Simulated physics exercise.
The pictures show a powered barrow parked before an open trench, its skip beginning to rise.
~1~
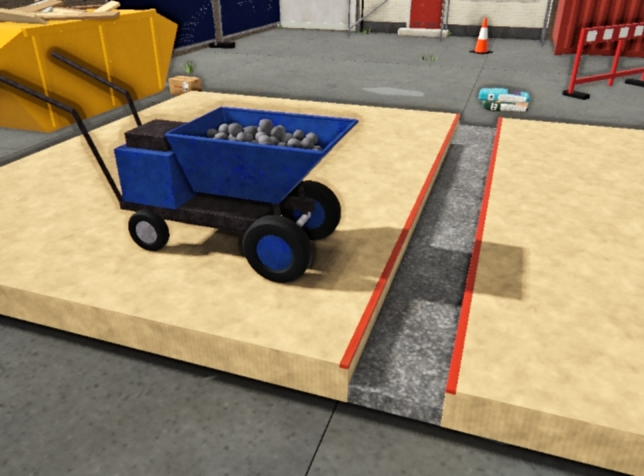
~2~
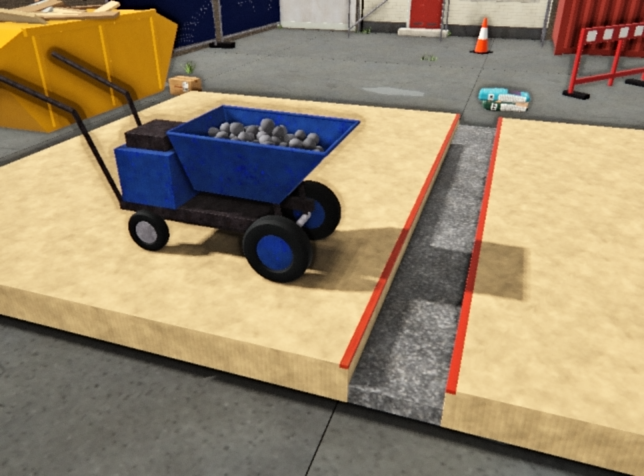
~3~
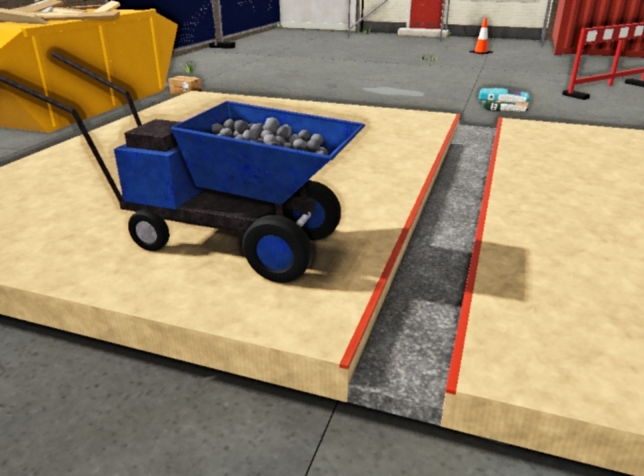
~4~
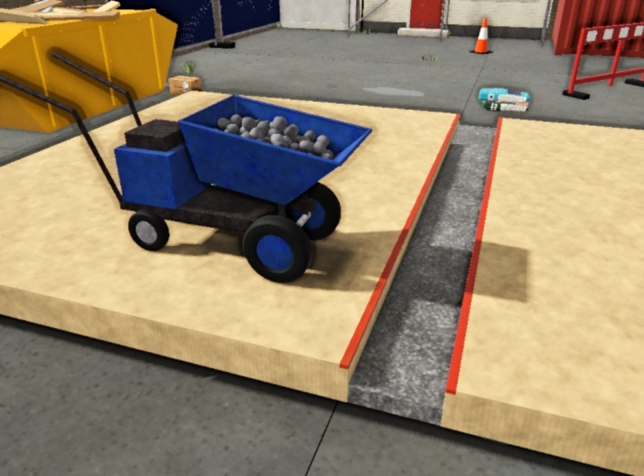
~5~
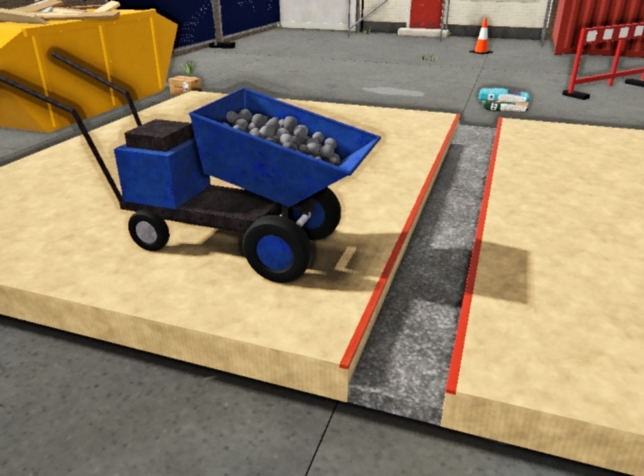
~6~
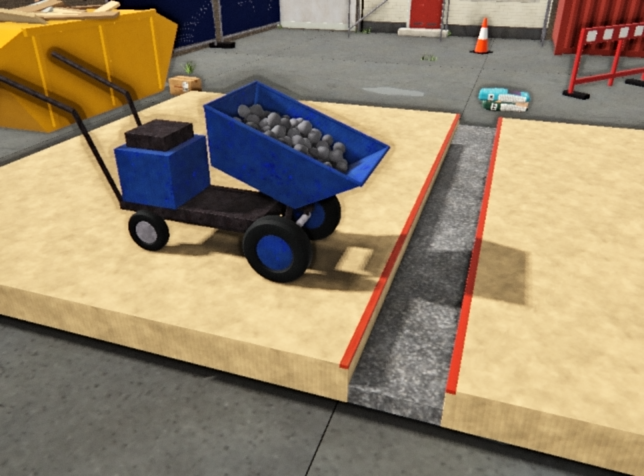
A blue skip on a small powered barrow tilts forward, seen from a fixed, slightly raised view of a paved yard with a yellow container at the left. The barrow, loaded with grey cobbles, stands on a pale slab left of a shallow, red-edged trench, with an orange cone behind. Barely moving at first, the skip's rear rises and its lip lowers rightward, while the wheels stay still.
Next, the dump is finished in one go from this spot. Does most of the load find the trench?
In the trench: More than half.
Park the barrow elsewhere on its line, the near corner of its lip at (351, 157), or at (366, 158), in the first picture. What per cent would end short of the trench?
In turn 0 and 0 in a hundred.
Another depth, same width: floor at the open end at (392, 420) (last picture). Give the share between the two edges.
Roughly 100 in a hundred.
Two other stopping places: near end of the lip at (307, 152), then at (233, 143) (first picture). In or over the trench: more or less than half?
In turn: More than half; under half.
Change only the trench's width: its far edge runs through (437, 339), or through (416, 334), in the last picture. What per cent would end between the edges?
The first gives 60 %, the second 40 %.
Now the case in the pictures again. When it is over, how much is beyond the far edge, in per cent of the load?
It comes to 5 per cent or so.
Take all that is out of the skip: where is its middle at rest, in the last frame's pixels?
Roughly at (434, 287).
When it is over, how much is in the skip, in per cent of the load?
Some 20 per cent.
Soon after the last picture, skip tipped steeply; all in the skip.
A little later, skip tipped right over; most in the skip; about a quarter in or heaped over the trench; a stray few falling.
Later still, skip tipped right over; about a quarter in the skip; most in or heaped over the trench; a small part beyond it.
At rest, skip tipped right over; about a quarter in the skip; most in or heaped over the trench; a small part beyond it.
